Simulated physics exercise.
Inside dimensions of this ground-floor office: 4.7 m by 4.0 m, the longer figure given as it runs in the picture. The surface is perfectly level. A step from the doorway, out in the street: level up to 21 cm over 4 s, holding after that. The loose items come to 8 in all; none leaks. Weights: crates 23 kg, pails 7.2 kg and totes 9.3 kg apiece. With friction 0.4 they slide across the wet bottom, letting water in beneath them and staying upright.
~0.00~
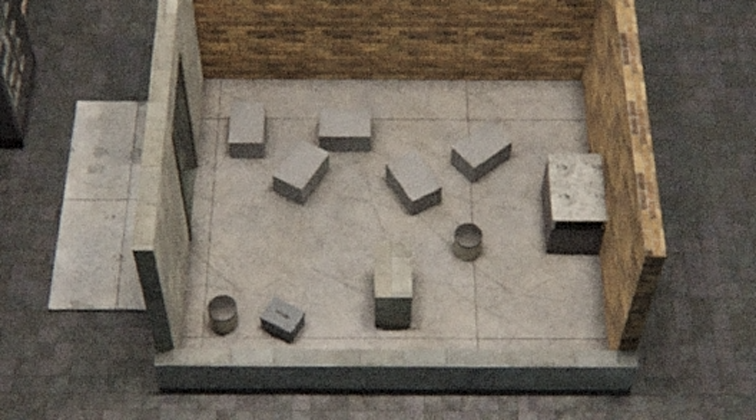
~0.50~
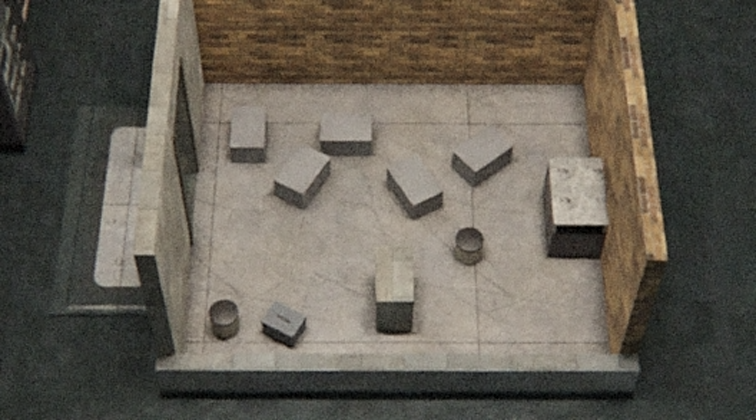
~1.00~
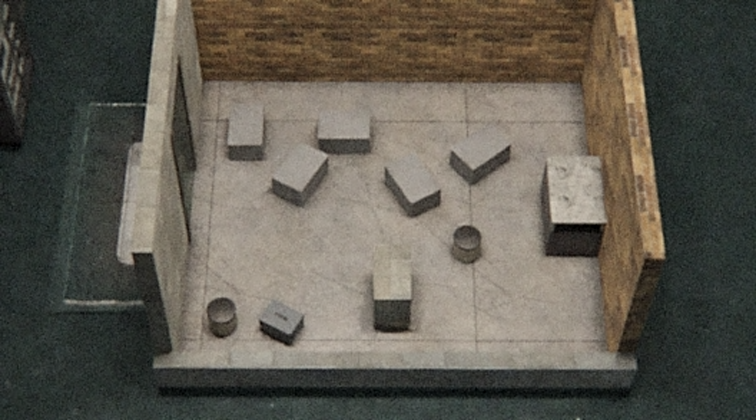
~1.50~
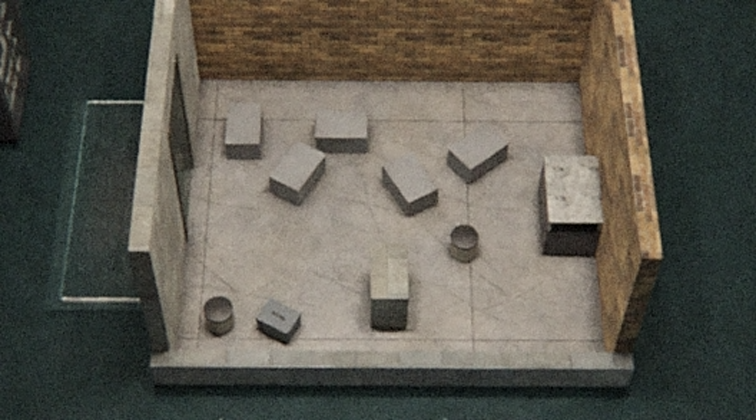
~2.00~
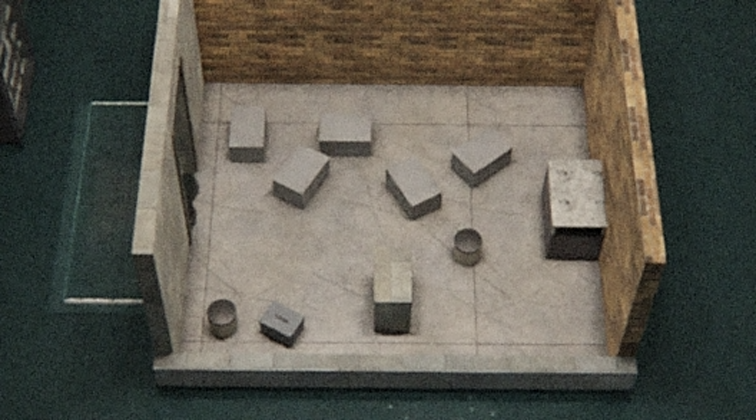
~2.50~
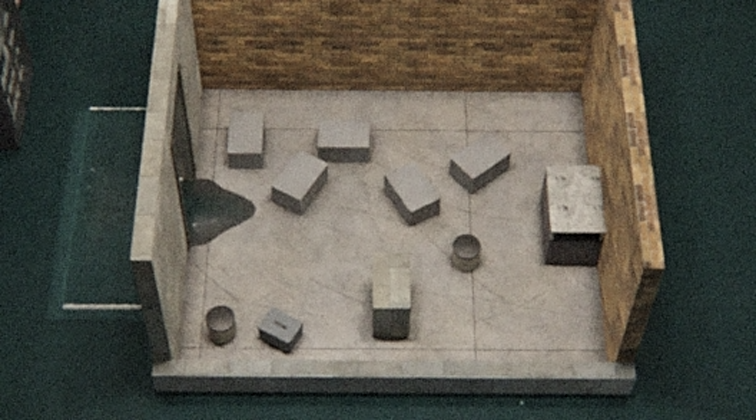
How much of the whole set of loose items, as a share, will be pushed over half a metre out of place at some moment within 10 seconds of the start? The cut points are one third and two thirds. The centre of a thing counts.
The fraction shifted will be in the bottom third.
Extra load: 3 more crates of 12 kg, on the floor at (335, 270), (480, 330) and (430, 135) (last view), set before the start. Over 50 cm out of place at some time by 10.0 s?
Taking them in order, the first is beyond that distance, the second is within that distance and the third is within that distance.
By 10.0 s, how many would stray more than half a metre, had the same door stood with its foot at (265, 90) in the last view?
Then 3 of them would.
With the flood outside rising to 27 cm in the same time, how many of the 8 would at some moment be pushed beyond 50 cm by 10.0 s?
Count: 3.
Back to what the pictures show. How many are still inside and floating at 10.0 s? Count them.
Count: 0.
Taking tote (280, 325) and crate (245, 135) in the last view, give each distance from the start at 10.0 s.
Shifts: 0 cm / 0 cm.
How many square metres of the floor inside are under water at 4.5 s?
Some 5.5 m2.
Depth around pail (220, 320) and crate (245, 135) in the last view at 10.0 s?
I'd estimate 4 cm for the first and 6 cm for the second.
After 3.5 s 0 of 8 are over 50 cm from their spots; 0 afloat.
After 4.5 s 0 of 8 are over 50 cm from their spots; 0 afloat.
After 7.0 s 1 of 8 are over 50 cm from their spots; 0 afloat.
After 10.0 s 1 of 8 are over 50 cm from their spots, and 1 have been at some point; 0 afloat.
